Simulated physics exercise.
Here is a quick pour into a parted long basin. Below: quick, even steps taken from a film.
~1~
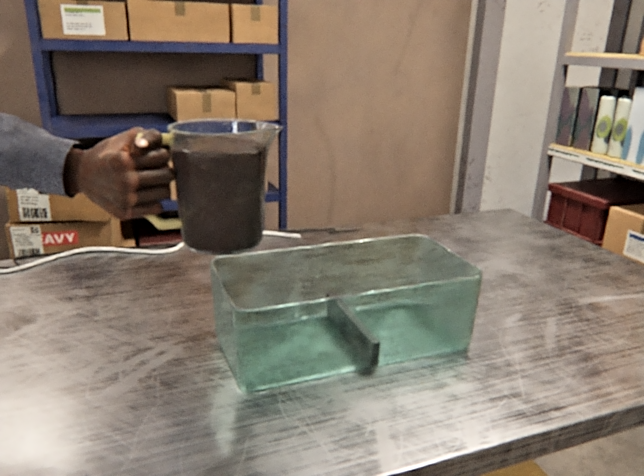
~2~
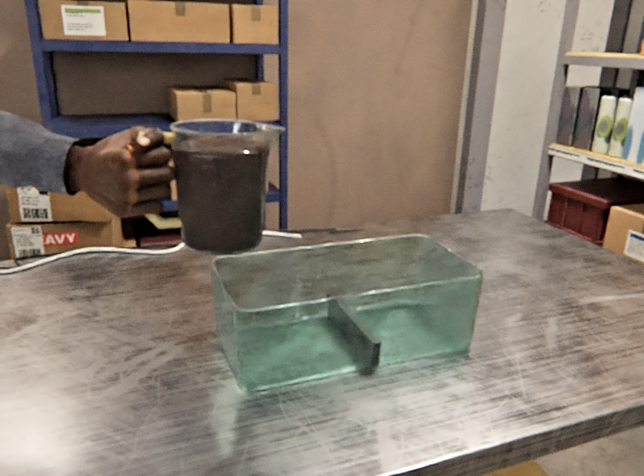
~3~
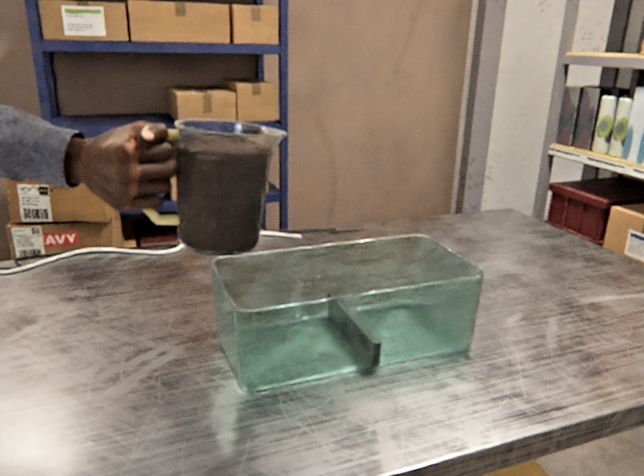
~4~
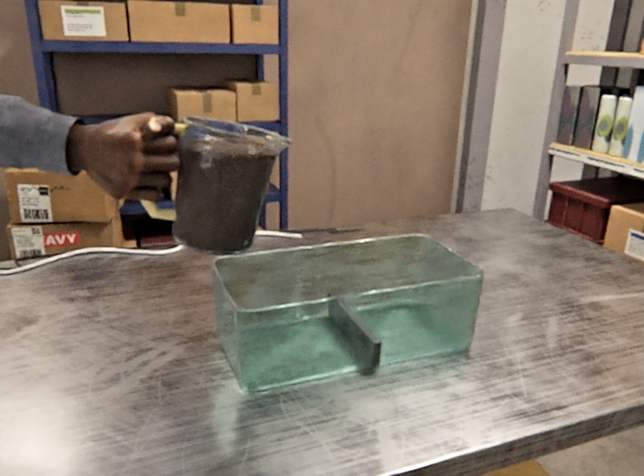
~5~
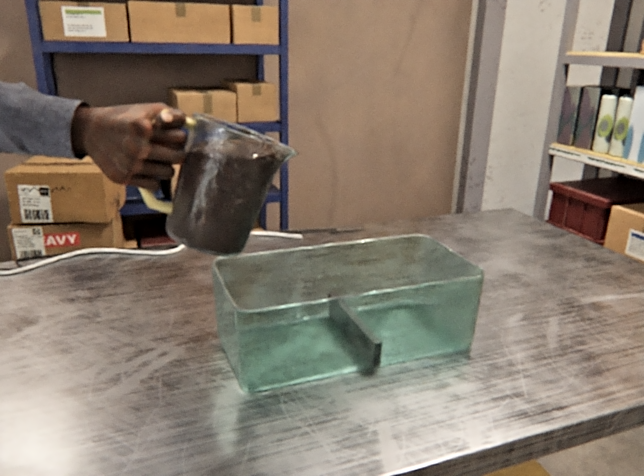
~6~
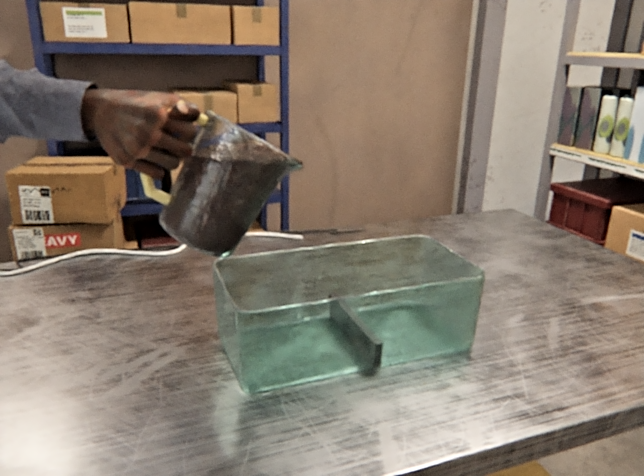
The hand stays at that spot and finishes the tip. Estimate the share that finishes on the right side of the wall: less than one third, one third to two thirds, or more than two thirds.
The bottom band.
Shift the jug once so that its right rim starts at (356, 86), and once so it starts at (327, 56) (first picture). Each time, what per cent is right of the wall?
Near 85 per cent for the first start, near 85 per cent for the second.
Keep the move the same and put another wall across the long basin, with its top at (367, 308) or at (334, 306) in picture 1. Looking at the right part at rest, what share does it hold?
Note - case one near 5 %, case two near 25 %.
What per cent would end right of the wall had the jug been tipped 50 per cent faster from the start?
About 10 per cent.
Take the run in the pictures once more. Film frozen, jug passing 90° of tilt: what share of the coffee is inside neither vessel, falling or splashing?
It comes to 20 per cent or so.
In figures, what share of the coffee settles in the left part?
That works out to roughly 85 percent.
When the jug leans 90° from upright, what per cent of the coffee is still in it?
Around 65 percent remains.
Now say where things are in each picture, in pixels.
In the first picture, it leans 0°; its right rim is at (282, 126); the coffee meets the walls at (173, 146) and (264, 142); the long basin's rim runs from (221, 284) to (452, 253); the wall's top is at (351, 316).
In the second picture, it leans 1°; its right rim is at (284, 128); the coffee meets the walls at (175, 146) and (265, 144).
In the third picture, it leans 5°; its right rim is at (288, 132); the coffee meets the walls at (177, 144) and (268, 145).
In the fourth picture, it leans 12°; its right rim is at (293, 140); the coffee meets the walls at (182, 147) and (274, 146).
In the fifth picture, it leans 21°; its right rim is at (298, 152); the coffee meets the walls at (185, 159) and (284, 150).
In the sixth picture, it leans 31°; its right rim is at (302, 166); the coffee meets the walls at (180, 174) and (298, 161).
A moment on, the jug is tipped on its side and 63 per cent is still to pour, 15 is left of the wall and 4 right of it.
Next, the jug is tipped right over and 16 per cent is still to pour, 65 is left of the wall and 5 right of it.
Then the jug is tipped right over and 1 per cent is still to pour, 84 is left of the wall and 9 right of it.
Later the jug is tipped right over and 0 per cent is still to pour, 84 is left of the wall and 12 right of it.
Finally, 84 per cent lies left of the wall, 12 right of it and 4 outside.
